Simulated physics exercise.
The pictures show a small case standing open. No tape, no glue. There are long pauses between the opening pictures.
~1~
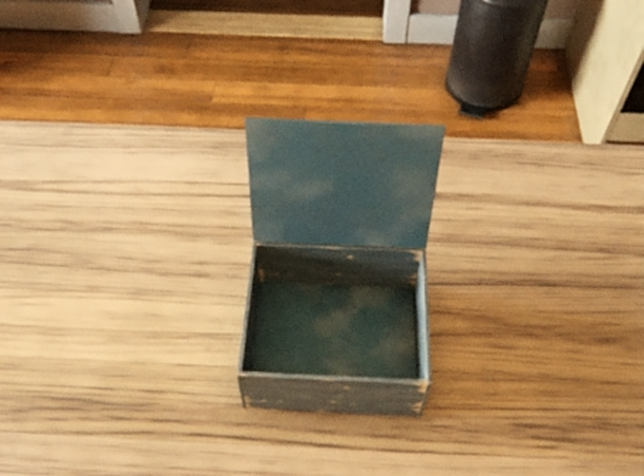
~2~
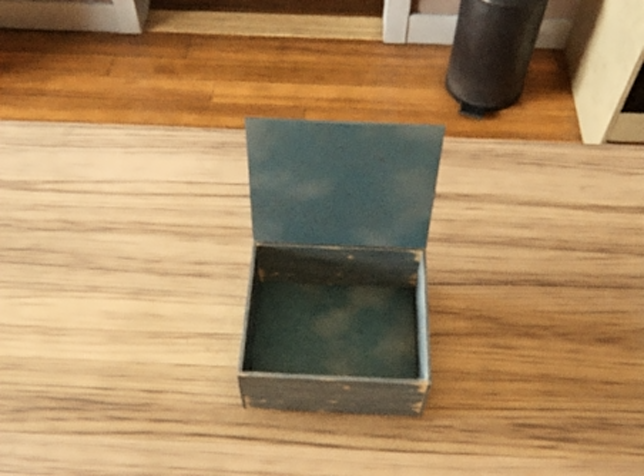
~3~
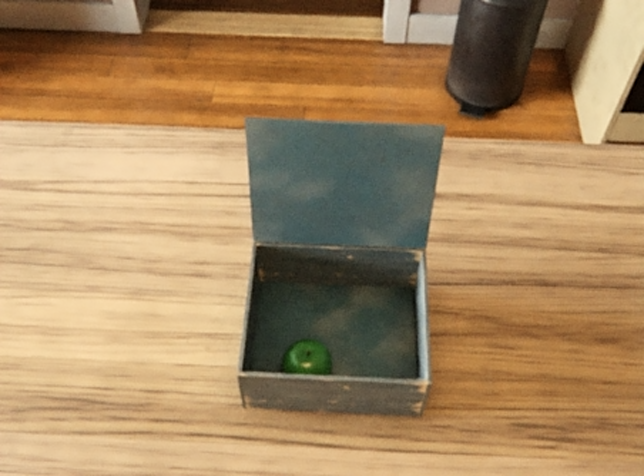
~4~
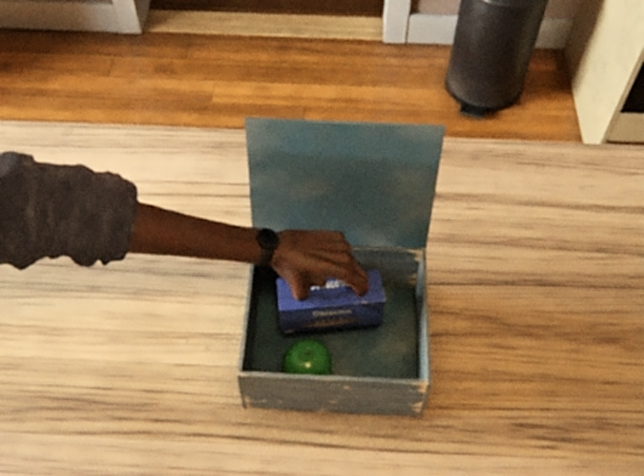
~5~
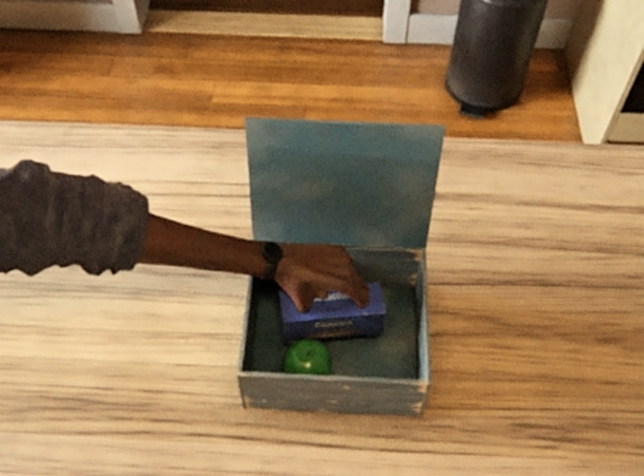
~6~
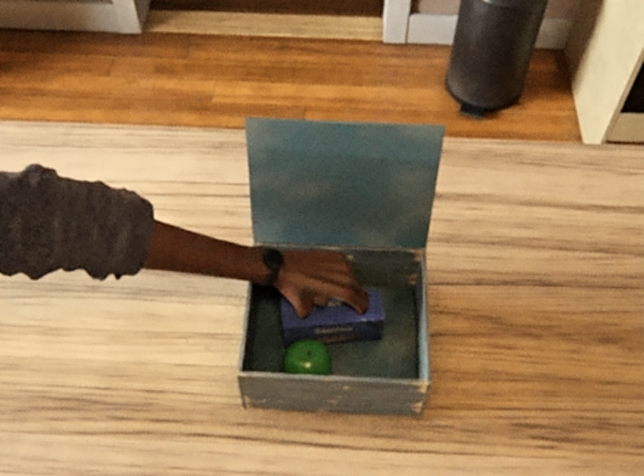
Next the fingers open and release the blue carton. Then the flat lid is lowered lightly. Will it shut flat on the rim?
In the end the lid sits on the rim.
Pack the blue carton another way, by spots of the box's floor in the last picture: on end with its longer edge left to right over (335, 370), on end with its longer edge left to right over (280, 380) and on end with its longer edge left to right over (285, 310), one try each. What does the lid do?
First try: It shuts flat; second try: It stays ajar; third try: It is held up.
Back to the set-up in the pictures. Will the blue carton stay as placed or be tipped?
The blue carton stays as placed.
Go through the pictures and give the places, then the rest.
In the first picture, the last thing is not in view yet.
In the second picture, the last thing is not in view yet.
In the third picture, the last thing is not in view yet; green apple (308, 364).
In the fourth picture, on its way; blue carton (330, 302); green apple (308, 364).
In the fifth picture, on its way; blue carton (332, 313); green apple (308, 364).
In the sixth picture, put in, still held; blue carton (332, 319); green apple (308, 364).
Then, 1.30 s on from there, lid 80° above the rim.
Then, 1.70 s on from there, lid 47° above the rim.
Then, 2.00 s on from there, lid 10° above the rim.
In the end, lid shut; both unmoved. At the end, from the last picture's camera, blue carton near (332, 319).
